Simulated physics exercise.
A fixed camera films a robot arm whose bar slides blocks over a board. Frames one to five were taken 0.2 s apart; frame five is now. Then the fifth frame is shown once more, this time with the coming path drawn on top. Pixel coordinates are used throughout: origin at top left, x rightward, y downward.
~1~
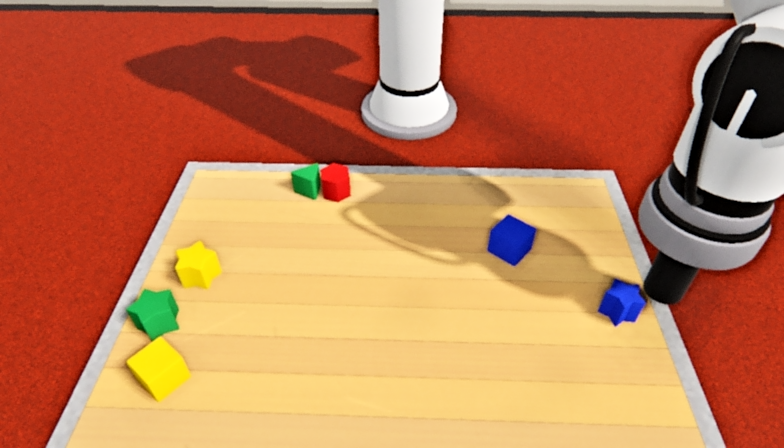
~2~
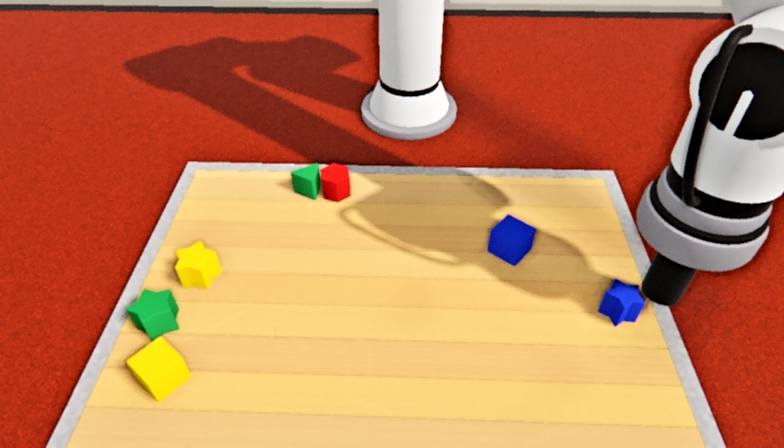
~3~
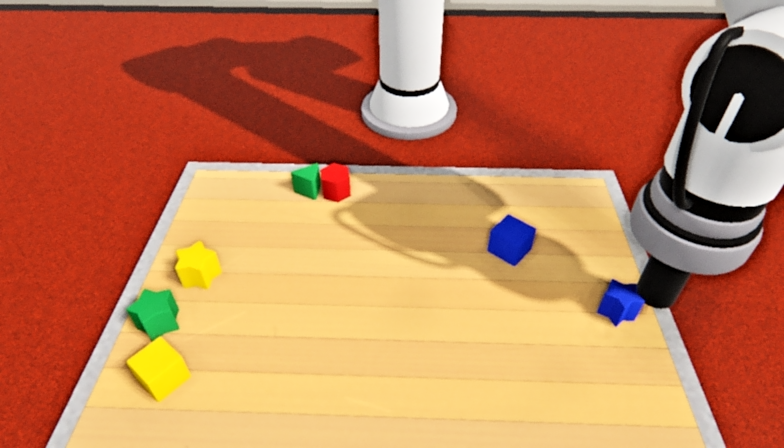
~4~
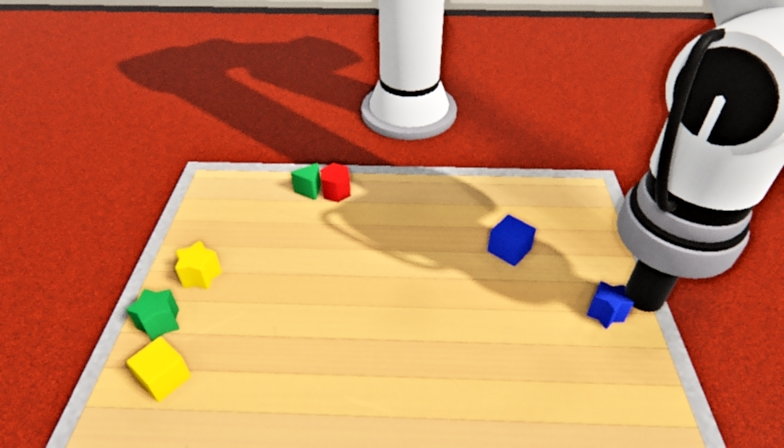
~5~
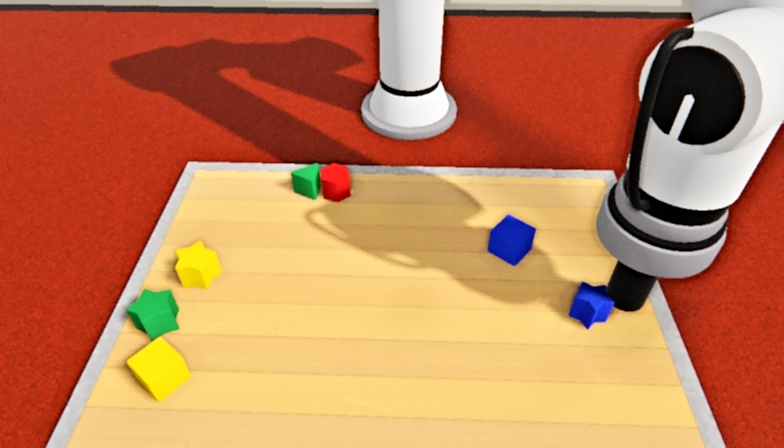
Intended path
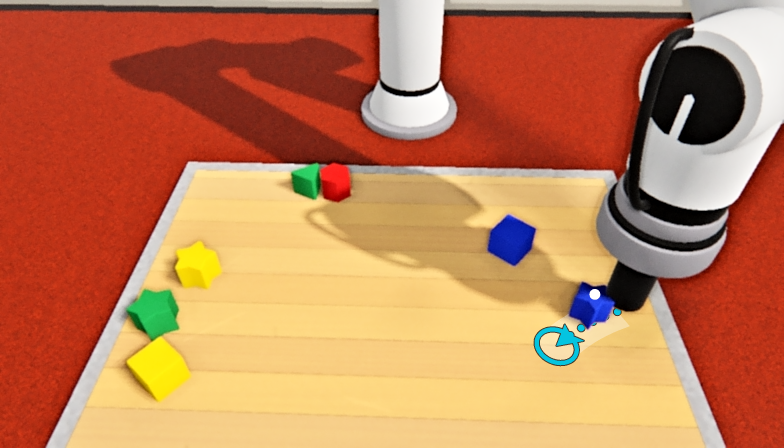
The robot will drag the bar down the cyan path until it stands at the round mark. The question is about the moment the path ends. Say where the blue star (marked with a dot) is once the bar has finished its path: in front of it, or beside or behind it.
The bar no longer has it in front.
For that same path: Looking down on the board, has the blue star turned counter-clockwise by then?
No, it doesn't check out.
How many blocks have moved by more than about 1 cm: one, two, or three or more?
One block, no more.
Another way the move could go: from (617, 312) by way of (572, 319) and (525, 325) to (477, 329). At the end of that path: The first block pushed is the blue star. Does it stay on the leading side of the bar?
Expect to find it ahead of the bar.
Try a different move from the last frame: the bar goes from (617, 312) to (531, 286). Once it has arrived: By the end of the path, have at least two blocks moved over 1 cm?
No, that is not what happens.
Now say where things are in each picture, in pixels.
The first frame shows bar's lower end at (662, 290); blue star at (626, 292).
The second frame shows bar at (661, 291); blocks still.
The third frame shows bar at (655, 294); blocks still.
The fourth frame shows bar at (643, 297); blue star at (614, 294).
The fifth frame shows bar at (624, 297); blue star at (595, 294).
Drawn move, from (617, 312) via (585, 326), ending at (557, 346); the dot is on the blue star.
On the path given first. Halfway along, bar at (591, 312); blue star at (559, 304).
At the end, bar at (562, 332); blue star at (532, 310), turned 40° clockwise.
